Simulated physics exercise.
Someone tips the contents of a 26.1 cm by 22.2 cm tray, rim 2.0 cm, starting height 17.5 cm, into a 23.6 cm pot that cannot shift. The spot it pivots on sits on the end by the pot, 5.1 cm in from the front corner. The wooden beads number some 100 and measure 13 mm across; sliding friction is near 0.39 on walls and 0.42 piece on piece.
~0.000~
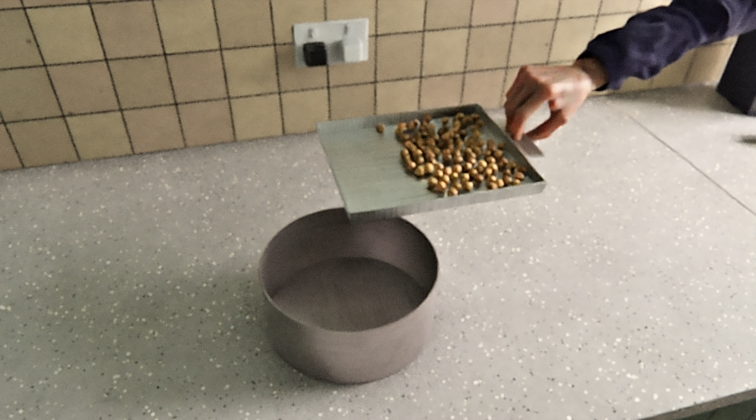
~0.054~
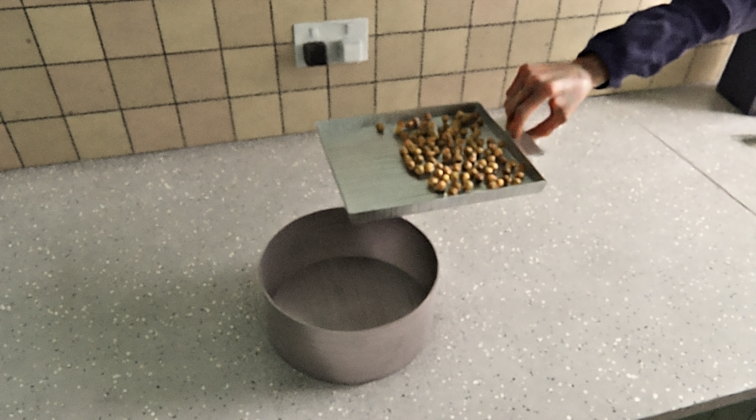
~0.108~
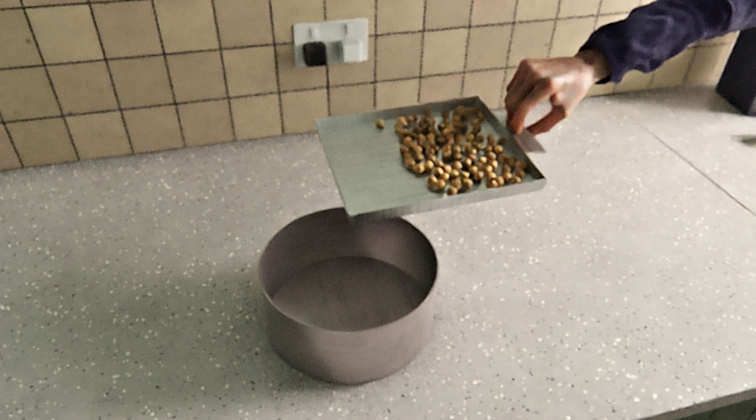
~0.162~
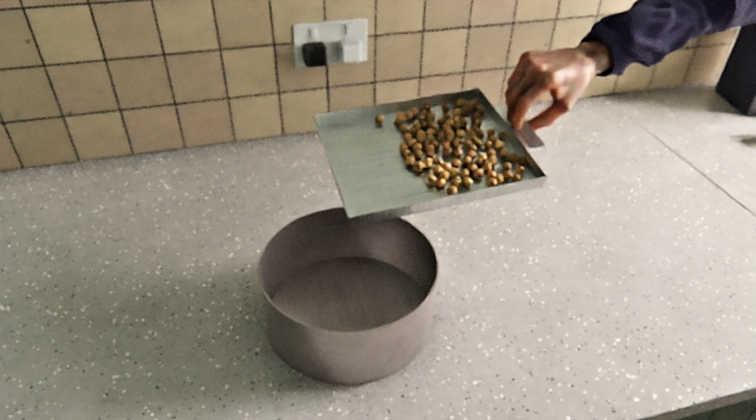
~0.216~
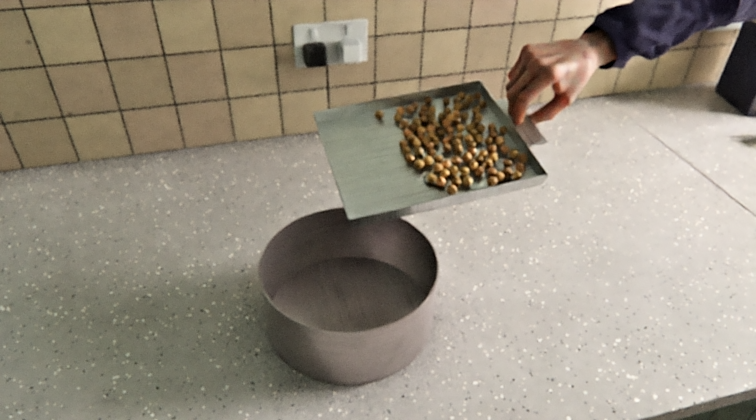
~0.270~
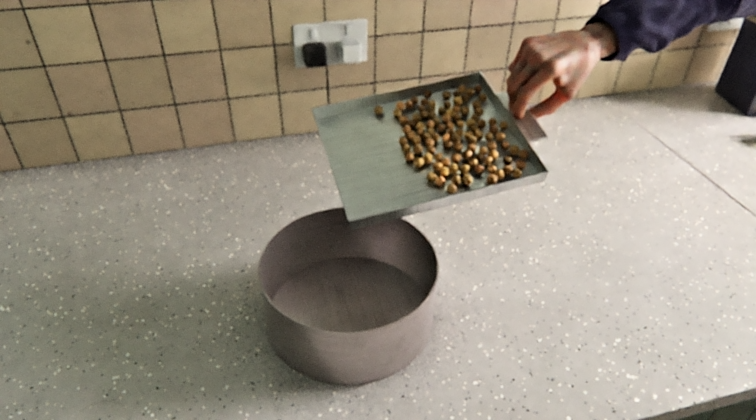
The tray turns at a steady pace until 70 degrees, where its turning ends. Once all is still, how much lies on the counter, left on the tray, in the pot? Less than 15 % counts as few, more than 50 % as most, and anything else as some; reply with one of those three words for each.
Here it is: Counter: Few, left on the tray: Most, pot: Few.
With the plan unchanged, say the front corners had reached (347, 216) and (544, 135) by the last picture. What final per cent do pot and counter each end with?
The pot gets 25 and the counter 5.
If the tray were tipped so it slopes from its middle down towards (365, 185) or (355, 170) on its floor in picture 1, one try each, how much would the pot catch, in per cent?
The share comes to about 10 in a hundred, then about 5 in a hundred.
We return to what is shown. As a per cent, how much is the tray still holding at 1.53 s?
It comes to near 100 per cent.
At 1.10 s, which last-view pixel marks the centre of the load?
Roughly pixel (406, 178).
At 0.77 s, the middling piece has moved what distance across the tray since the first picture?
By then it sits near 12 cm from where it began.
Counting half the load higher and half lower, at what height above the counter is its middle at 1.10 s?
Around 22 cm up.
After 0.77 s, tilt 40 degrees; the tray holds 100 %, the pot 0 %.
Then, at 1.10 s, tilt 58 degrees; the tray holds 100 %, the pot 0 %.
After 1.53 s, tilt 70 degrees; the tray holds 100 %, the pot 0 %.
In the end, at 1.8 s, counter 0 %, tray 100 %, pot 0 %.
